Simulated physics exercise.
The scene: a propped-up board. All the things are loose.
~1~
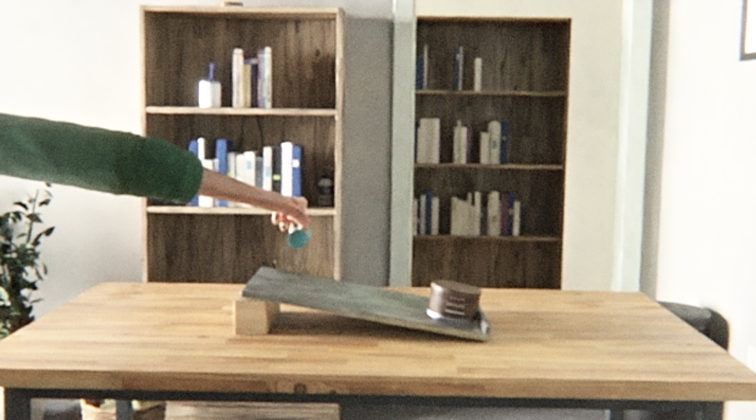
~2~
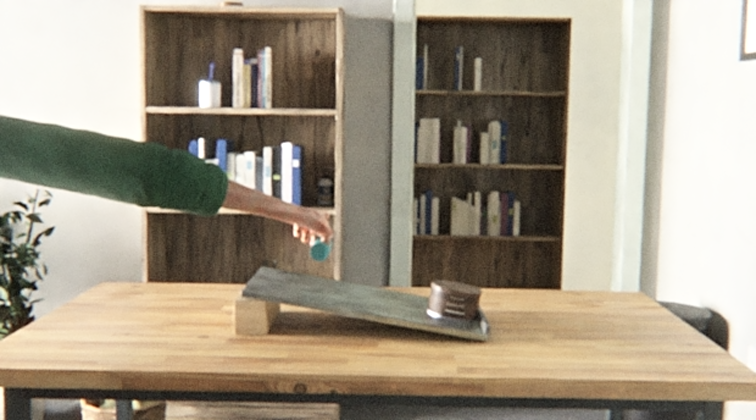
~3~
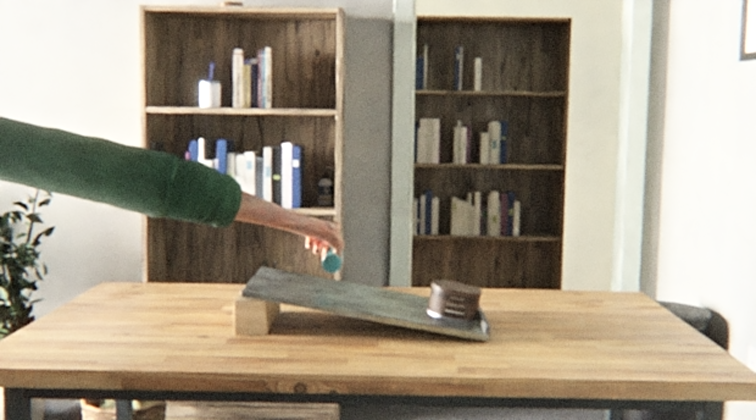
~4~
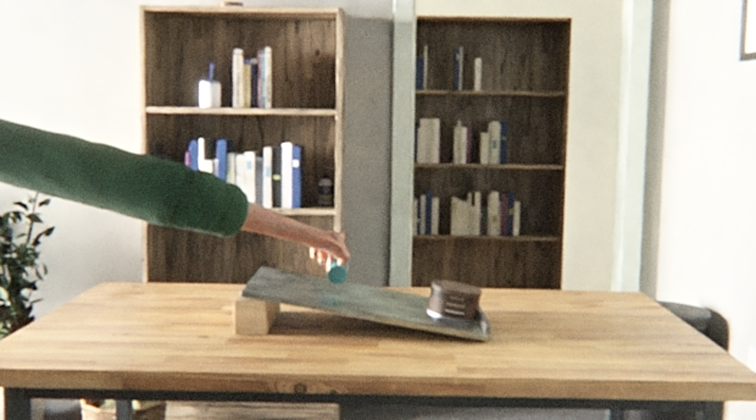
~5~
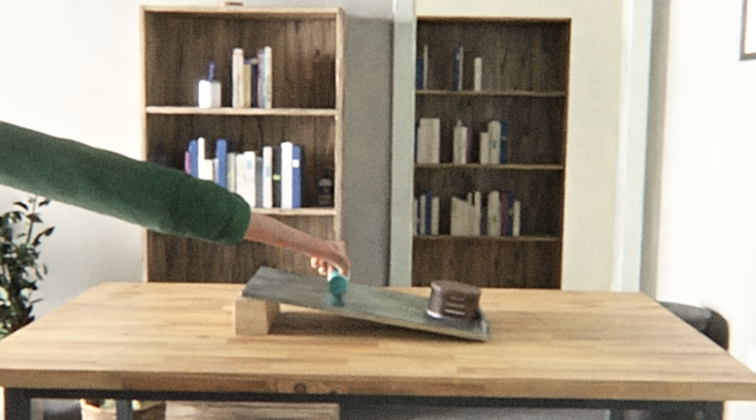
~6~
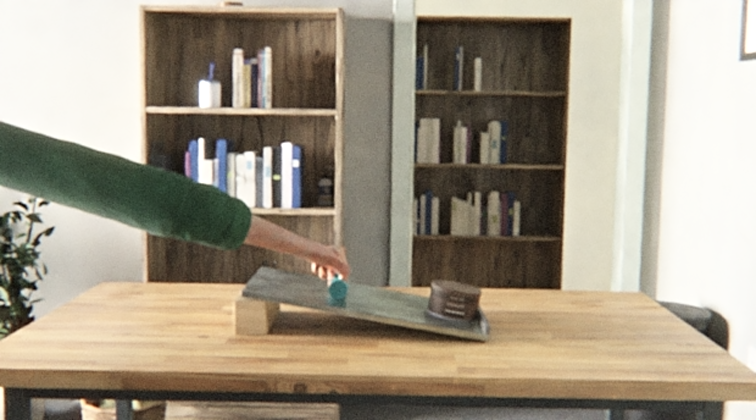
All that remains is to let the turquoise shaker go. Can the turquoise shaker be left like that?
Outcome: The turquoise shaker goes downhill.
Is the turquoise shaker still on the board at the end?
It stops on the board.
Then, 0.40 s past the last view, turquoise shaker displaced about its own width near (356, 287).
Then, 0.60 s past the last view, turquoise shaker displaced well along near (386, 293).
Then, 0.80 s past the last view, turquoise shaker displaced well along near (419, 299).
Finally, moved from the start, turquoise shaker; brown tub still in place. Final places as the last picture's camera would see them, turquoise shaker near (420, 299). The turquoise shaker slides or rolls down.
